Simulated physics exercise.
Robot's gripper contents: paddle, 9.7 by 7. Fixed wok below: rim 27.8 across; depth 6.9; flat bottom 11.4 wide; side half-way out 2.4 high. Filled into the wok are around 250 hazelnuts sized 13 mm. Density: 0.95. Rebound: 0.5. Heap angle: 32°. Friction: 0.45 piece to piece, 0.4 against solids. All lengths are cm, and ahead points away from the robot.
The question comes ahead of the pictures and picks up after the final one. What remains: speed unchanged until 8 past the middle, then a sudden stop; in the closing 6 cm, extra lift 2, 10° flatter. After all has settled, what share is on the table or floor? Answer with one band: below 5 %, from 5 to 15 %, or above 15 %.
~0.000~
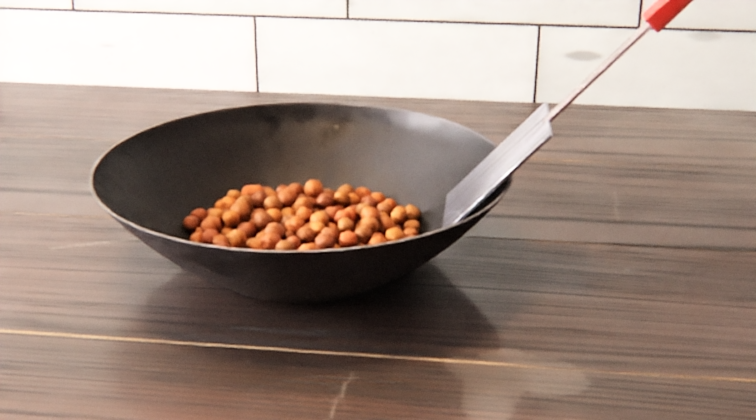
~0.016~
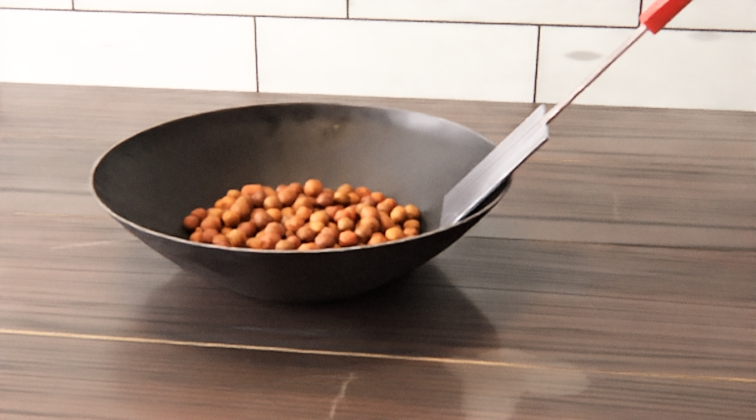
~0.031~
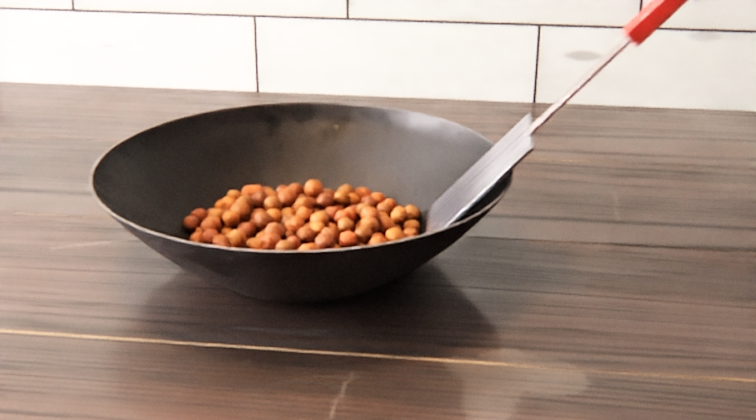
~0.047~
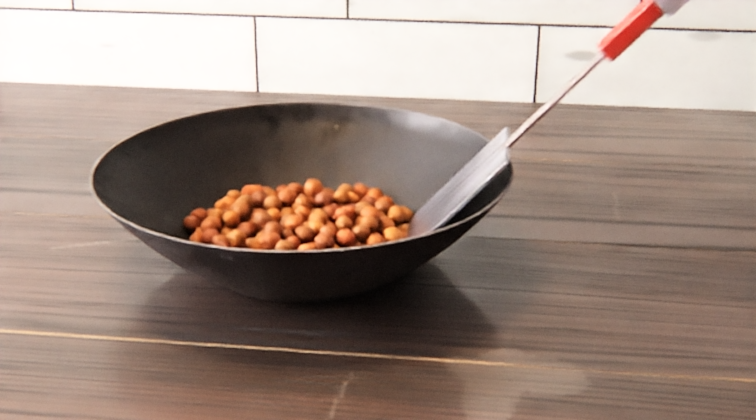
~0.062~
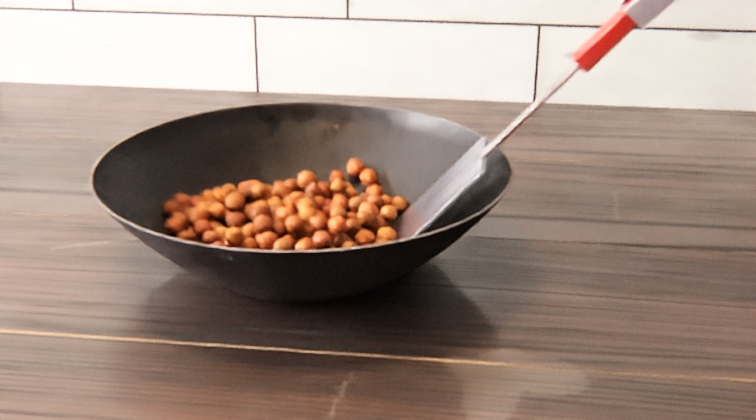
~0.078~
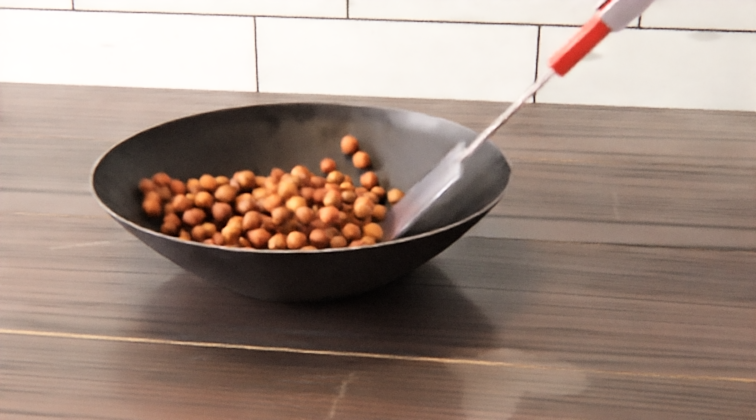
Above 15 %.
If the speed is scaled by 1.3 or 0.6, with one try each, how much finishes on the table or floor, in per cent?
Close to 35 and 5 percent respectively.
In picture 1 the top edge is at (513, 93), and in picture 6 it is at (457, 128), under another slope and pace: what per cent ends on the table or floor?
Some 5 per cent.
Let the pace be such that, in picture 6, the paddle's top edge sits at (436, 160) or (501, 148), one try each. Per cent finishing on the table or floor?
Roughly 20 and 5 percent.
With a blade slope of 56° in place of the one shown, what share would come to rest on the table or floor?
About 25 per cent.
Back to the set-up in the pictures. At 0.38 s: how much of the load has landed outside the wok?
Around 15 %.
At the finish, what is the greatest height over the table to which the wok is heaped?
Height at the end: Around 6.0 cm.
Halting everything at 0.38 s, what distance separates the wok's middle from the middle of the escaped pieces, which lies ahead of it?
Roughly 18 centimetres ahead.
After 0.12 s, sloping 48°, highest piece 8 above the table; 249 in the wok.
After 0.16 s, sloping 45°, highest piece 10 above the table; 243 in the wok, 6 on the blade or in flight.
After 0.38 s, sloping 38°, highest piece 10 above the table; 174 in the wok, 35 on the table or floor, 40 on the blade or in flight.
After 1.43 s, sloping 38°, highest piece 6 above the table; 172 in the wok, 77 on the table or floor.
In the end, 172 in the wok, 77 on the table or floor. That is 31 % on the table or floor.
